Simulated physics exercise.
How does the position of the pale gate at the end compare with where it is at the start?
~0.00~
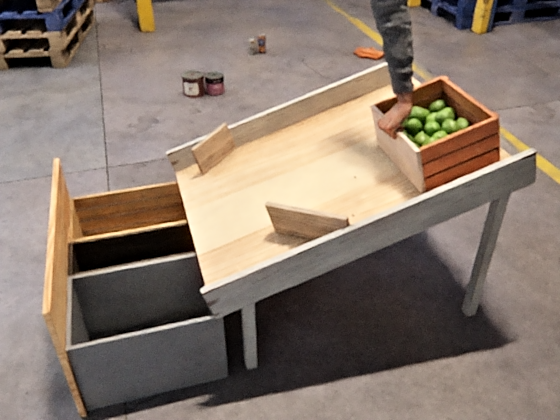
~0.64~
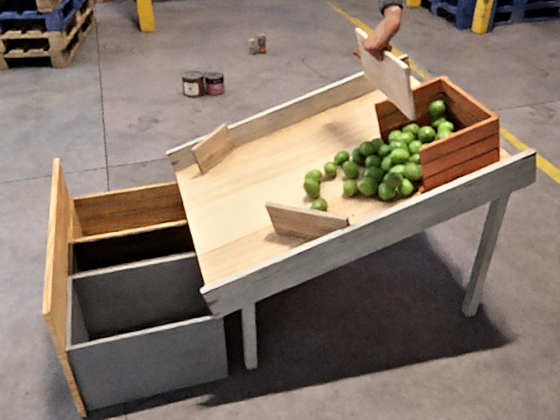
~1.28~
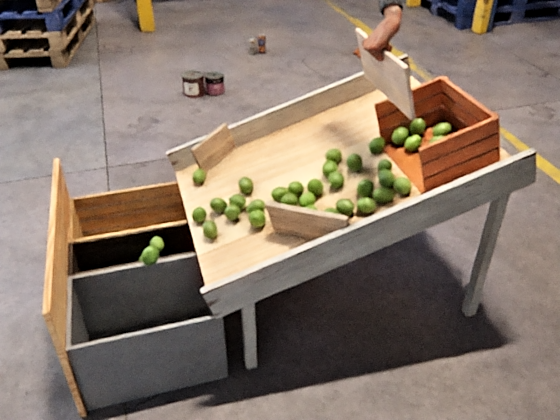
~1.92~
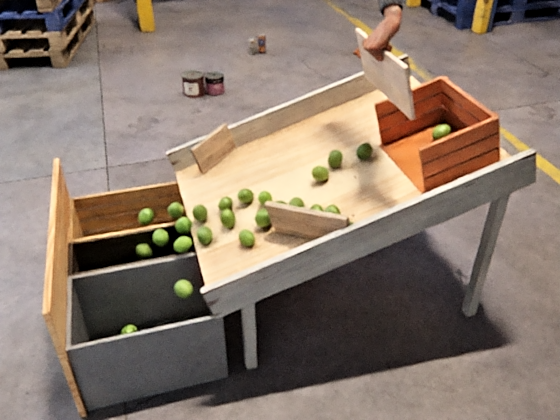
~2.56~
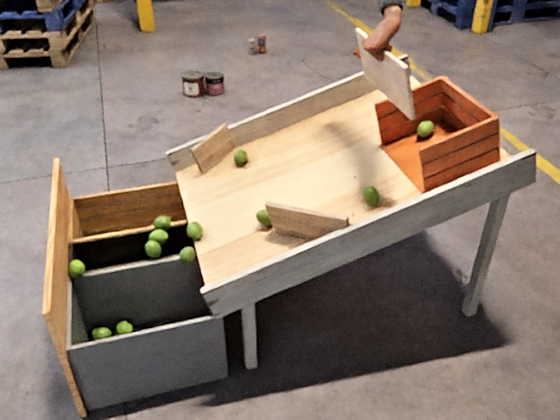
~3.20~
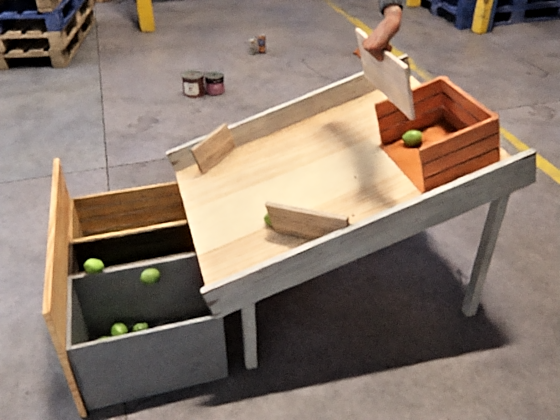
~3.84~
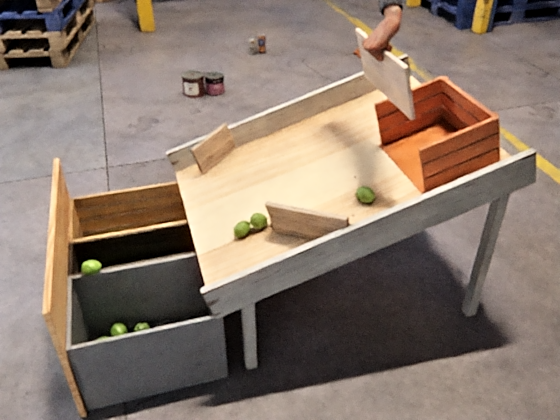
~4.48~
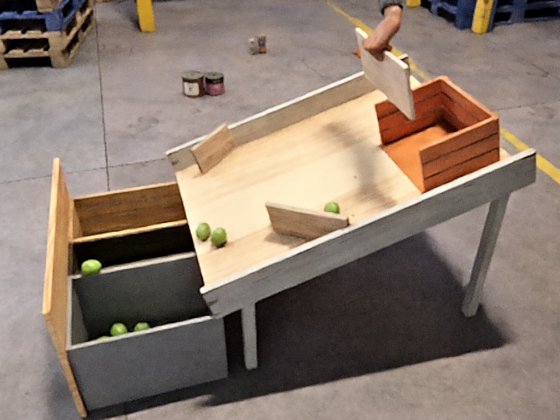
At the start the gate stands against the open left side of the orange pen, holding the fruits in. At the end it is held up in the air by a hand, above and slightly left of where it began.
